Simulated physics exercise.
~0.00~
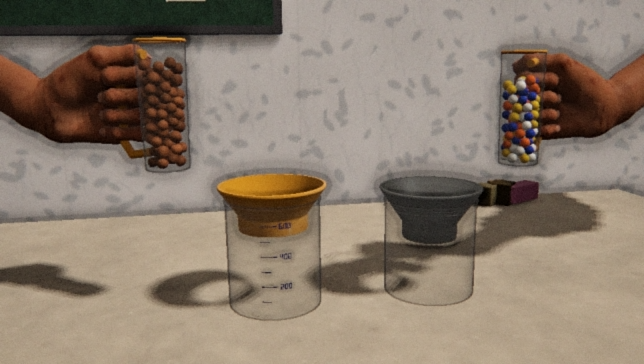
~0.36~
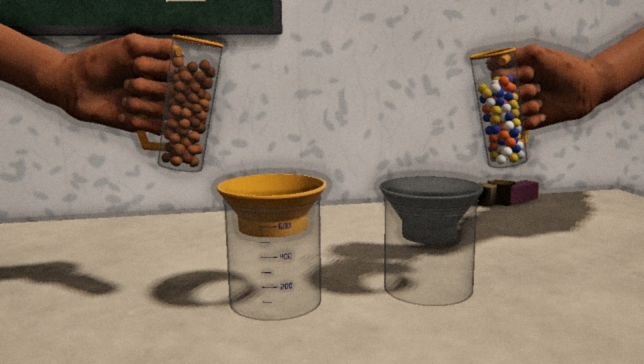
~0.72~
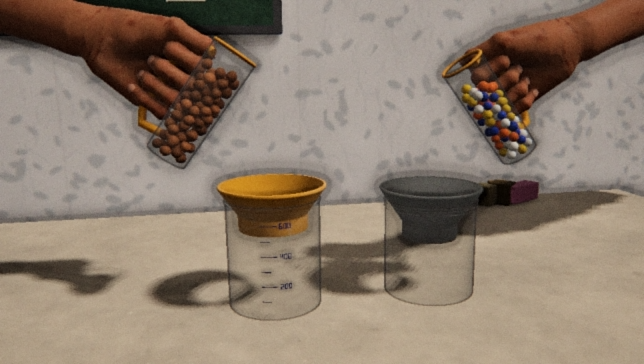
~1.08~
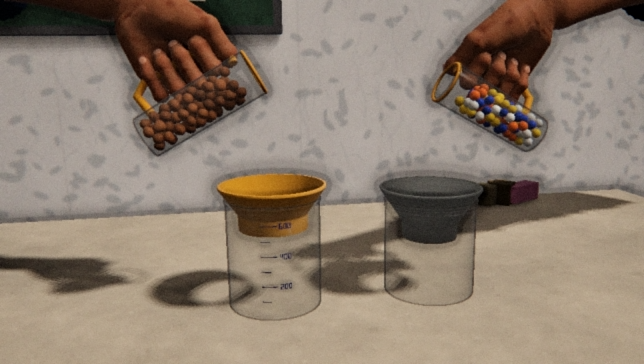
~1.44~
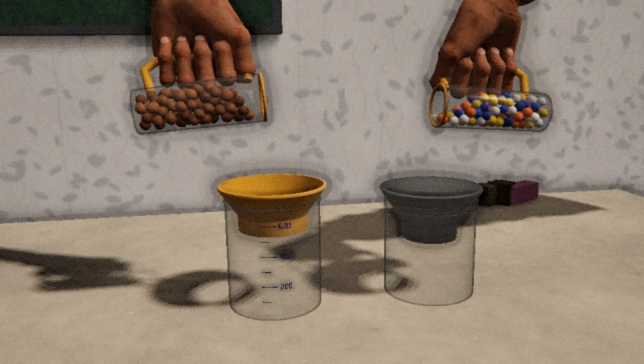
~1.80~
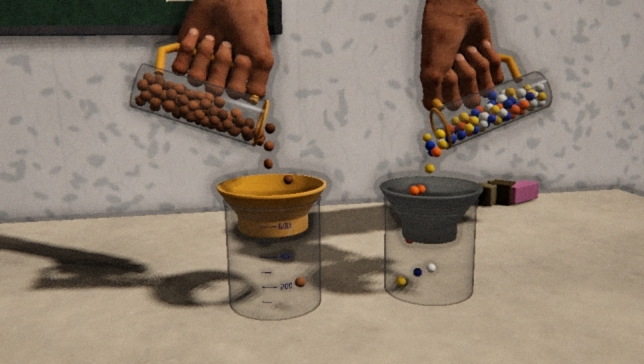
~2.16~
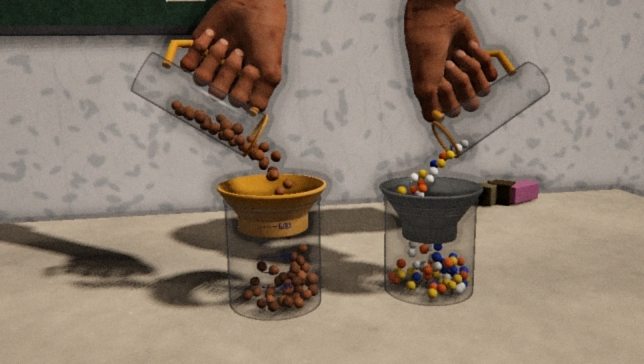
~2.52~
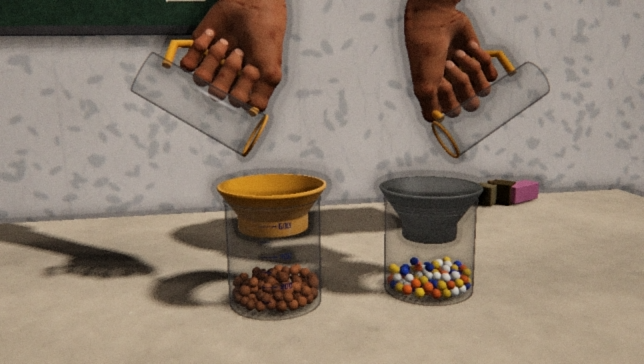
Above a pale tabletop, two hands tip cups, emptying small balls through funnels into jars.
